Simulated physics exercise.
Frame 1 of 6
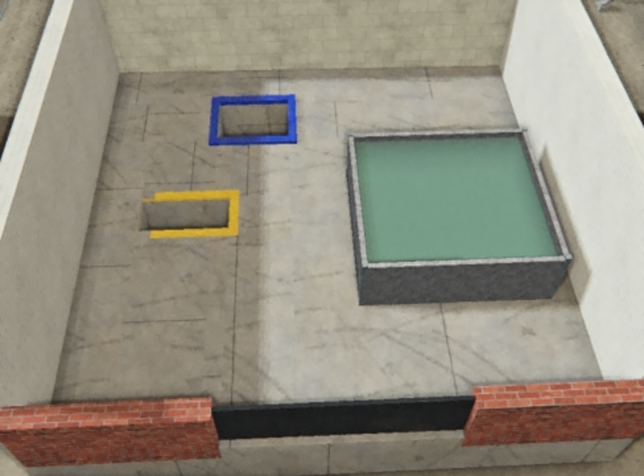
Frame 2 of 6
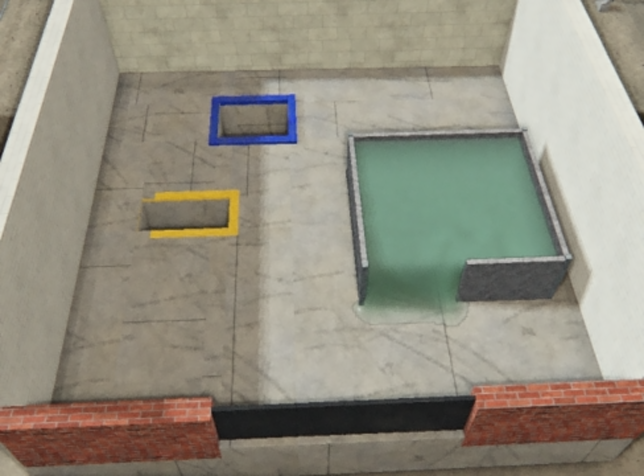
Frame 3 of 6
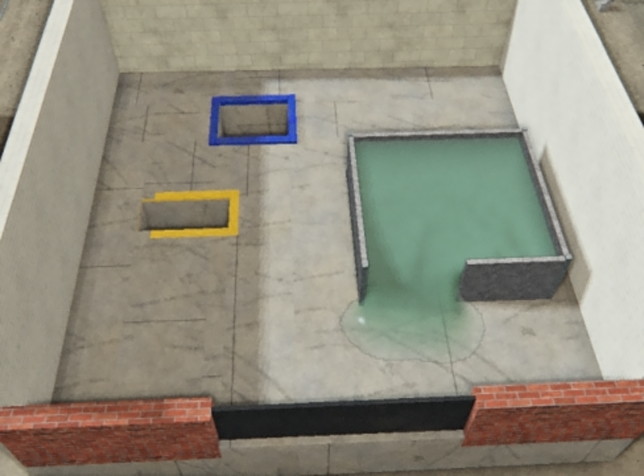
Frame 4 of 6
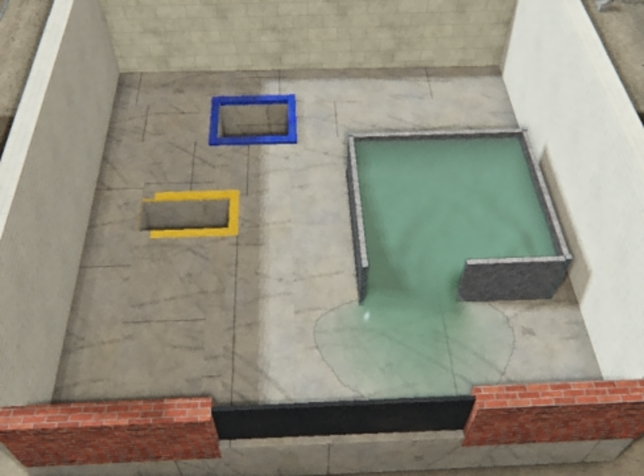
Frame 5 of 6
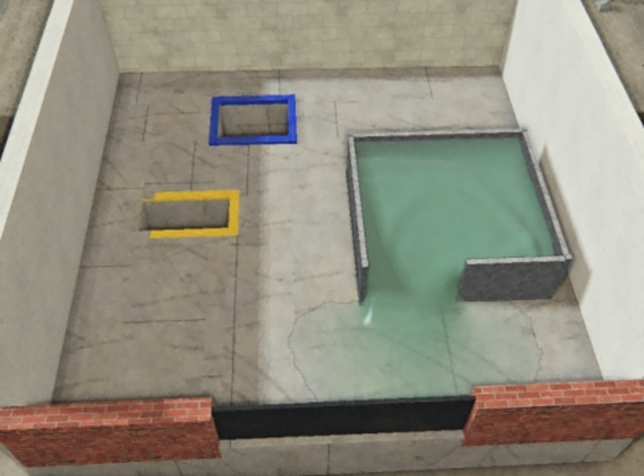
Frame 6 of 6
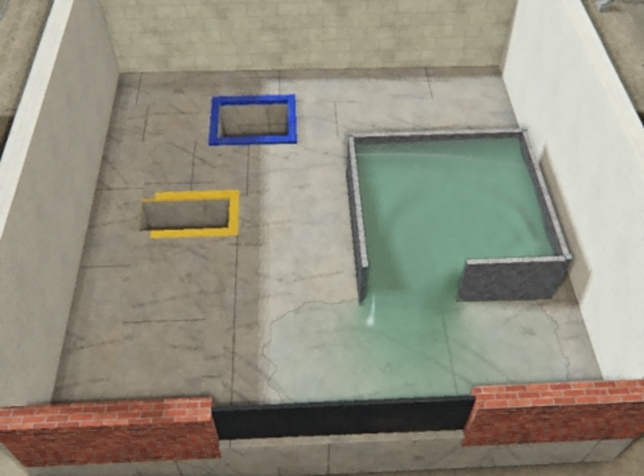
A walled concrete slab is seen from above at a fixed, downward-looking angle, with pale walls at the sides and back. A dark-edged tank of green water stands at the right, a blue-rimmed pit and a yellow-edged pit lie at the left, and a black gate sits between red brick walls in front. The tank's front opens at its left part, and green water pours out, spreading thinly forward and sideways across the slab.
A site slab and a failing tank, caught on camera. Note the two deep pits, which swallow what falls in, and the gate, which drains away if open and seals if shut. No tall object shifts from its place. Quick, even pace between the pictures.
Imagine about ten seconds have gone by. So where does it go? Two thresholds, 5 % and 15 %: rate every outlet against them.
Rating by outlet: Gate - below both, blue pit - below both, yellow pit - above both.
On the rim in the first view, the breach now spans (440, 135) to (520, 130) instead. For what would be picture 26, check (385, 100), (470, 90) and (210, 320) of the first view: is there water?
Going point by point: Waterlogged, waterlogged, left unwetted.
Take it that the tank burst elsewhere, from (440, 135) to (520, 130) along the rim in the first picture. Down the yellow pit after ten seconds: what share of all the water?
Yellow 12 %.
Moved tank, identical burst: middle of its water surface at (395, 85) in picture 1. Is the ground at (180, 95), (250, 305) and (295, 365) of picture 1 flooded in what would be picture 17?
Spot one unwetted, spot two wetted, spot three wetted.
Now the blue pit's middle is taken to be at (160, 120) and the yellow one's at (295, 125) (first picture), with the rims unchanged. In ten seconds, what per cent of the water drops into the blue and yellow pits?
Breakdown: Blue 12%, yellow 14%.
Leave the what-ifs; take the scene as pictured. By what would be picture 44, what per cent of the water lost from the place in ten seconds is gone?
40 per cent.
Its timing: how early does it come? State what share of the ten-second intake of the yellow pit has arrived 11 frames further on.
Near 0 in a hundred.
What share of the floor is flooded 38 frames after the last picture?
Roughly 75 percent, I'd say.
A moment on, water covers 20 % of the floor; the gate 0 %, the blue pit 0 %, the yellow pit 0 %.
Next, water covers 30 % of the floor; the gate 0 %, the blue pit 0 %, the yellow pit 0 %.
Then, water covers 50 % of the floor; the gate 0 %, the blue pit 0 %, the yellow pit 1 %.
Later, water covers 75 % of the floor; the gate 0 %, the blue pit 0 %, the yellow pit 9 %.
In the end, water covers 95 % of the floor; the gate 0 %, the blue pit 2 %, the yellow pit 19 %.
